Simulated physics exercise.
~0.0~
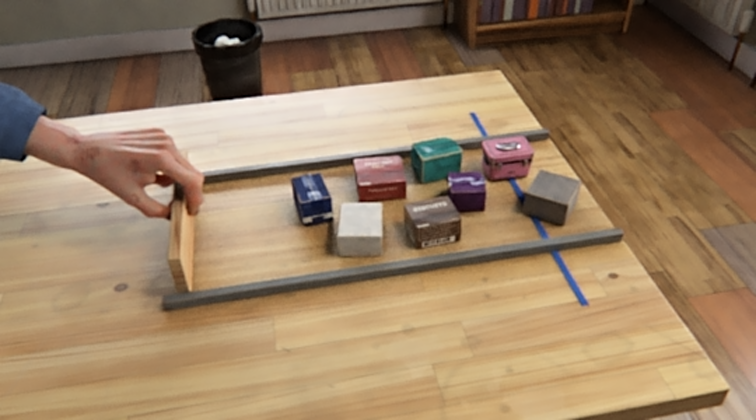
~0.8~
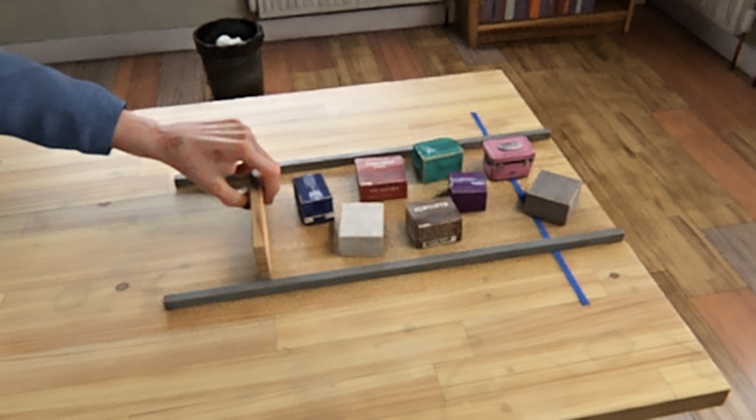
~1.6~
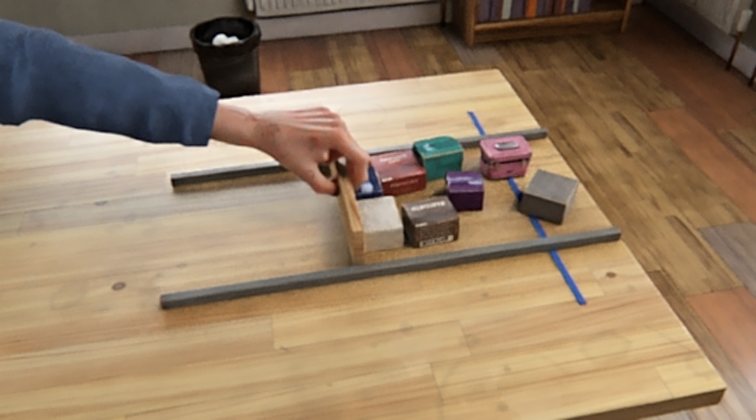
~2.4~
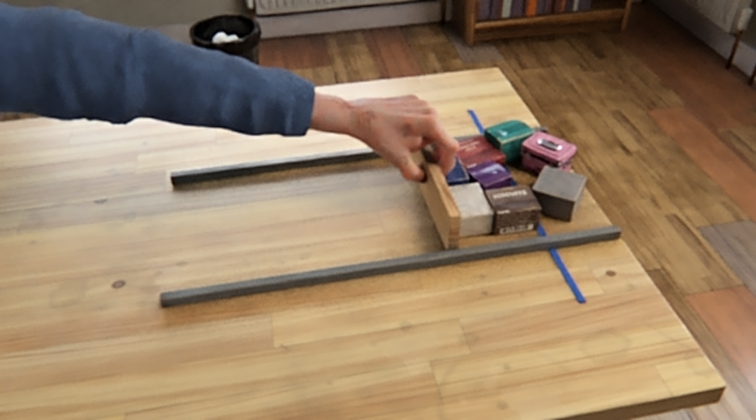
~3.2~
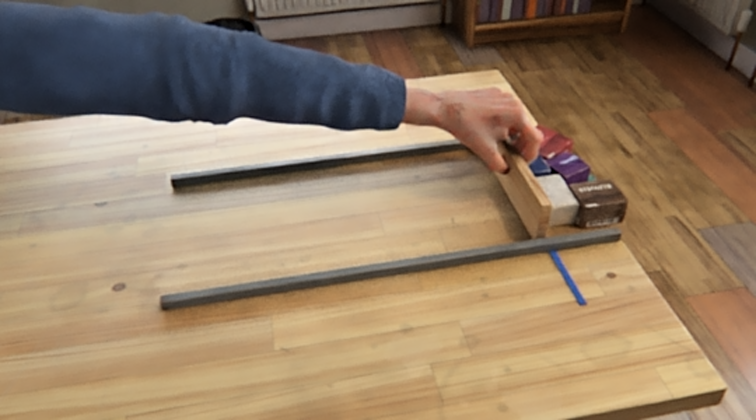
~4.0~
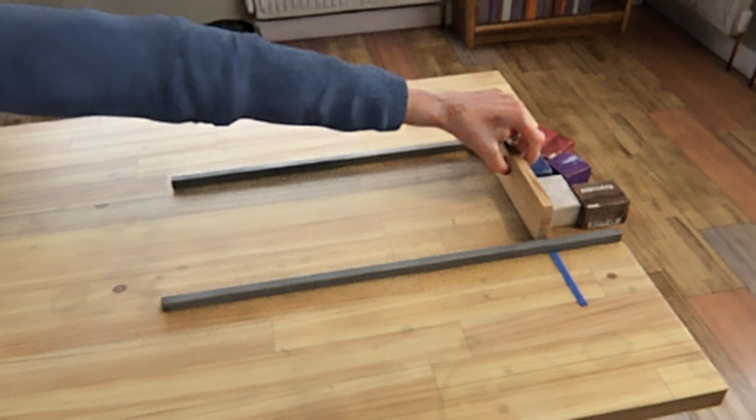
A hand slides an upright wooden board rightward between two grey rails on a table, gathering small coloured boxes and blocks and pushing them past a blue tape line; the turquoise box, pink case and grey block go off the end, and the rest stay bunched against the board.
